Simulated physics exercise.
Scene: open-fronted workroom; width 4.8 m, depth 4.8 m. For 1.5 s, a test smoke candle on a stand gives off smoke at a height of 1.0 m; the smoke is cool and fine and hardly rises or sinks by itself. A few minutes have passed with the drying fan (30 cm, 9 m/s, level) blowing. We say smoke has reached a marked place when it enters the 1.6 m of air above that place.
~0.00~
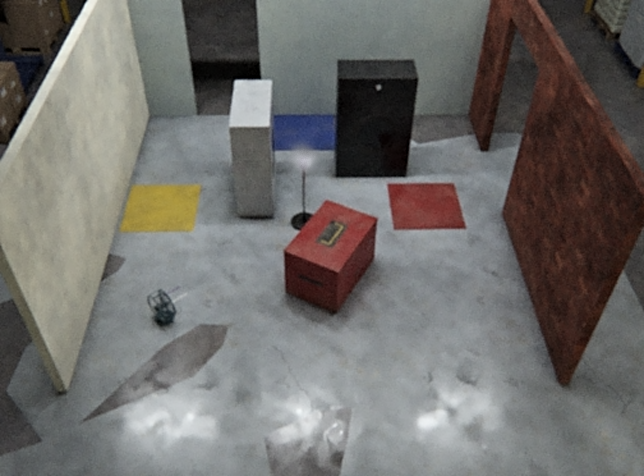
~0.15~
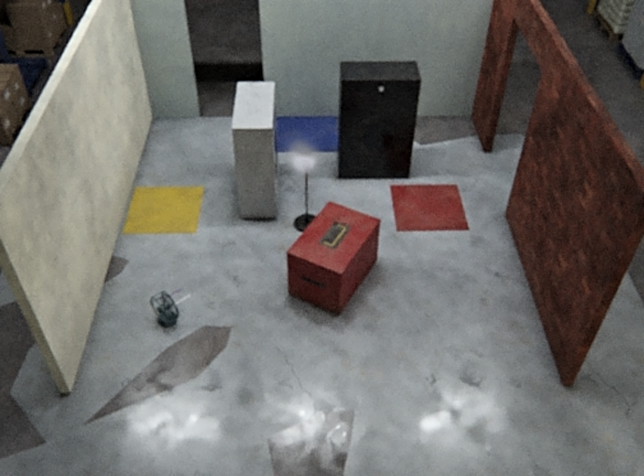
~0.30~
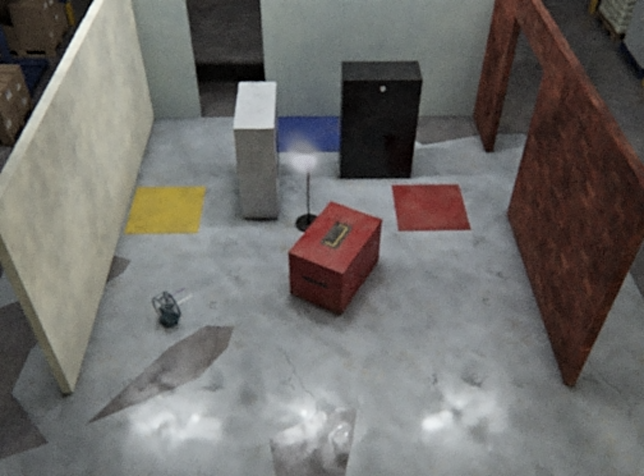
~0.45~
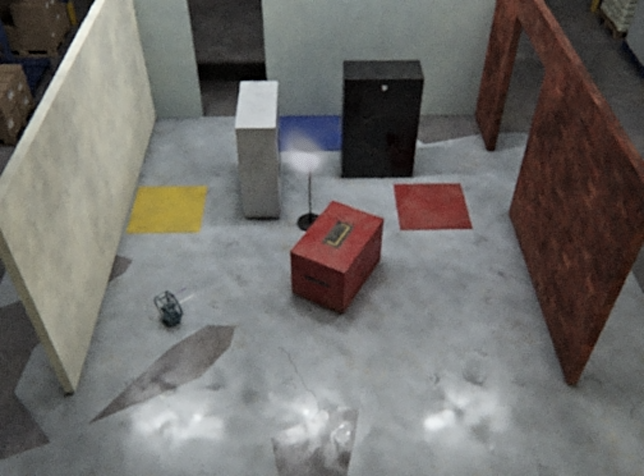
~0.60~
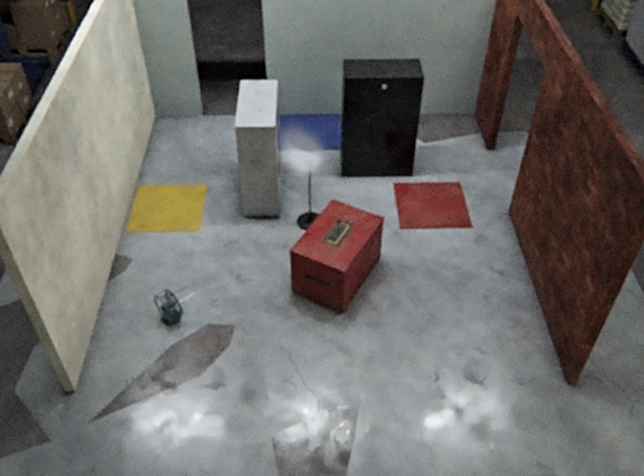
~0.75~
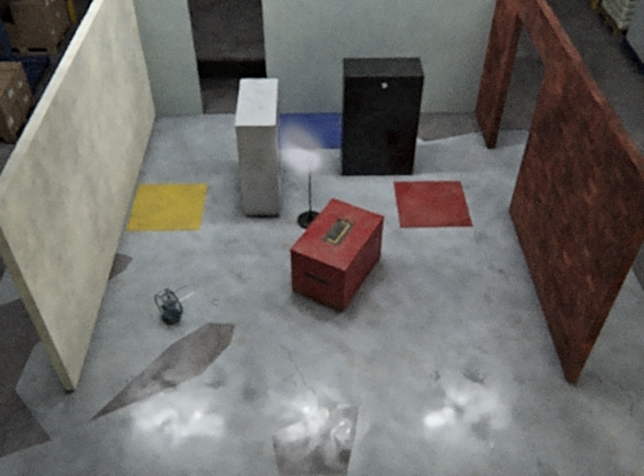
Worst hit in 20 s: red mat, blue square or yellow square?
Most passes over blue.
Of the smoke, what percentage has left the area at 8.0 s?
About 15 %.
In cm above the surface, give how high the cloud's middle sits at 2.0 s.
The centre hangs close to 70 centimetres up.
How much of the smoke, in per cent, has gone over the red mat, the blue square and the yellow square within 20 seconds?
Around 10 % for red, 70 % for blue, 10 % for yellow.
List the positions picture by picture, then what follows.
In the first frame, the smoke is thickest near (304, 158), the test smoke candle on a stand stands at (304, 171) and the drying fan is at (162, 306).
In the second frame, the smoke is thickest near (303, 157), the yellow square is centred on (165, 209), the blue square is centred on (306, 134) and the red mat is centred on (428, 207).
In the third frame, the smoke is thickest near (303, 156).
In the fourth frame, the smoke is thickest near (304, 154), the top of a packing case is at (338, 234) and the top of a machine is at (257, 103).
In the fifth frame, the smoke is thickest near (303, 153).
In the sixth frame, the smoke is thickest near (302, 151).
By 2.0 s, 0 % has passed over the yellow square, 1 % over the blue square and 2 % over the red mat; 0 % has left the area, and the middle of the rest is near (292, 151).
By 4.0 s, 0 % has passed over the yellow square, 13 % over the blue square and 9 % over the red mat; 6 % has left the area, and the middle of the rest is near (302, 133).
By 8.0 s, 0 % has passed over the yellow square, 65 % over the blue square and 10 % over the red mat; 16 % has left the area, and the middle of the rest is near (342, 94).
By 20.0 s, 8 % has passed over the yellow square, 70 % over the blue square and 10 % over the red mat; 56 % has left the area, and the middle of the rest is near (182, 90).
